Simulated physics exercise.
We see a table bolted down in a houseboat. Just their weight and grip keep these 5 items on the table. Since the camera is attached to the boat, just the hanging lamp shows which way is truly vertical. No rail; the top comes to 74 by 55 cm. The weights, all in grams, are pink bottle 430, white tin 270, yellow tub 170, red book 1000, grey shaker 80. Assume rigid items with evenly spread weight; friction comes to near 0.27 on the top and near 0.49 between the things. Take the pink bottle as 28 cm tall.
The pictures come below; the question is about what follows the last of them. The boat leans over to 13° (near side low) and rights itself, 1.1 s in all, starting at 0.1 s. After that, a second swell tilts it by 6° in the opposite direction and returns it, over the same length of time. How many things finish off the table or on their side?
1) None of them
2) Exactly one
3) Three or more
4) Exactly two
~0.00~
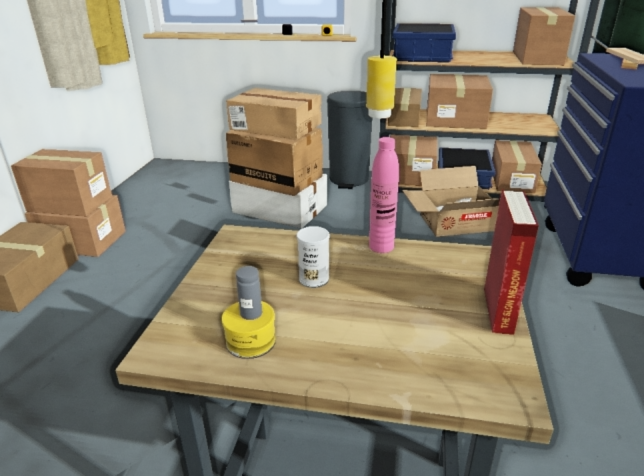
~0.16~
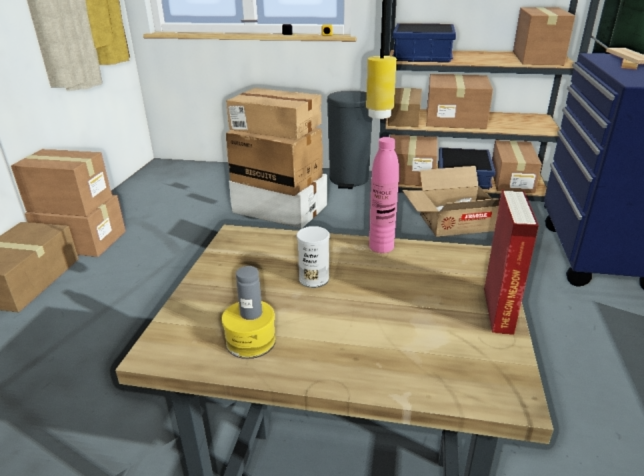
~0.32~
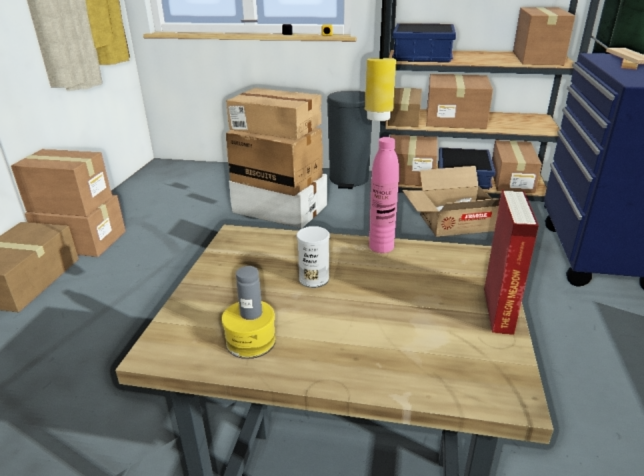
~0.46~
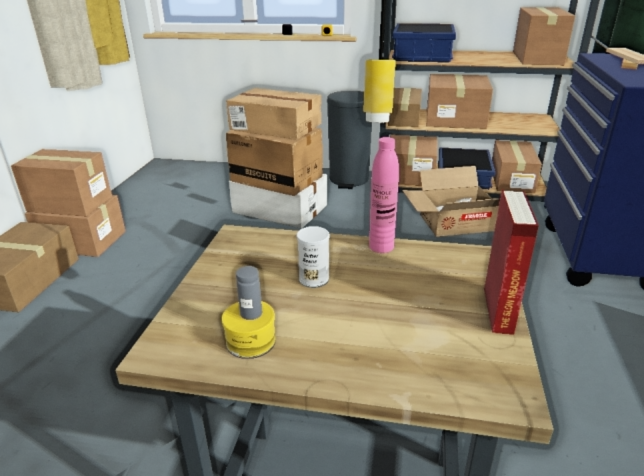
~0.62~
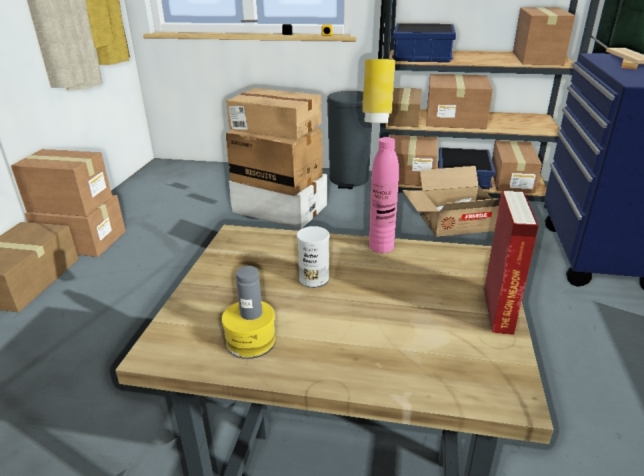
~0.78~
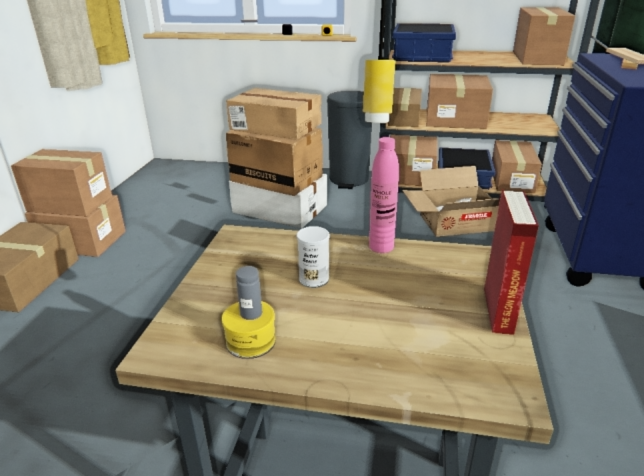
(1) None of them.
By 1.08 s, boat heeled 1°, near side down.
By 1.58 s, boat heeled 5°, far side down.
By 2.08 s, boat heeled 2°, far side down.
By 2.58 s, boat level.
When it is over (2.8 s), all 5 within 5 cm of the start. In the last view, pink bottle near (384, 196), white tin near (314, 257).
